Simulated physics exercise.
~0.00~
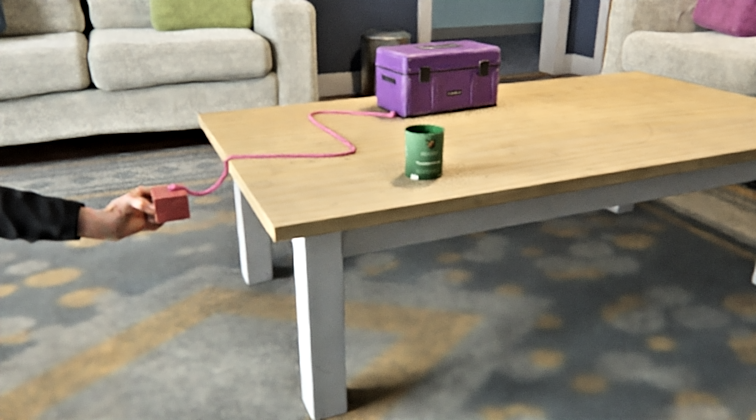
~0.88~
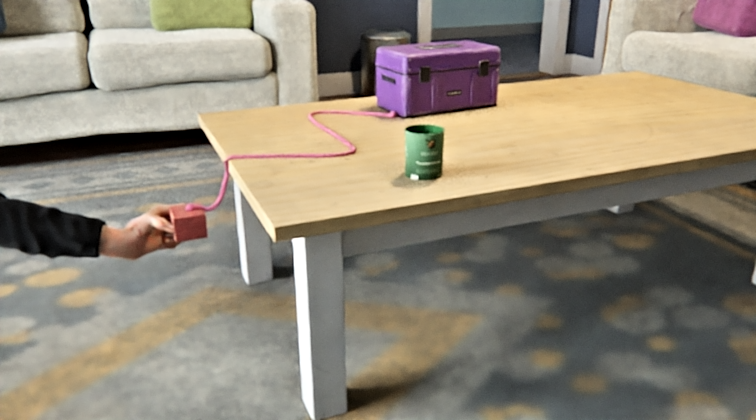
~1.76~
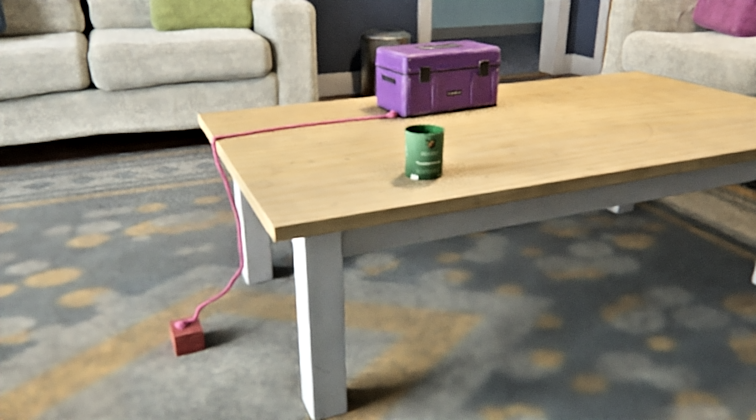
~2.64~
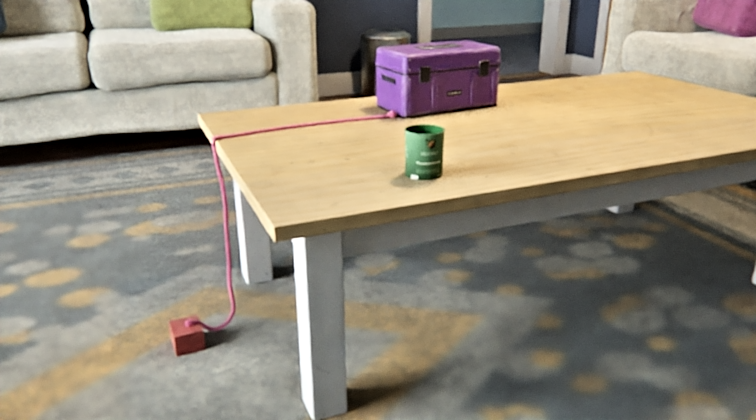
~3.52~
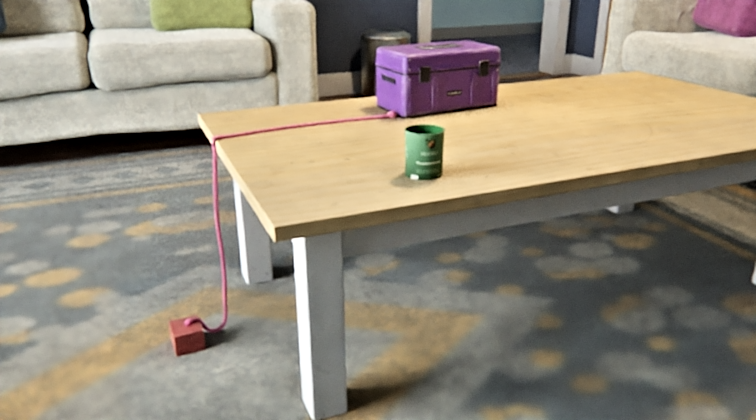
A red block on a pink cord drops from a hand to the floor beside a table.
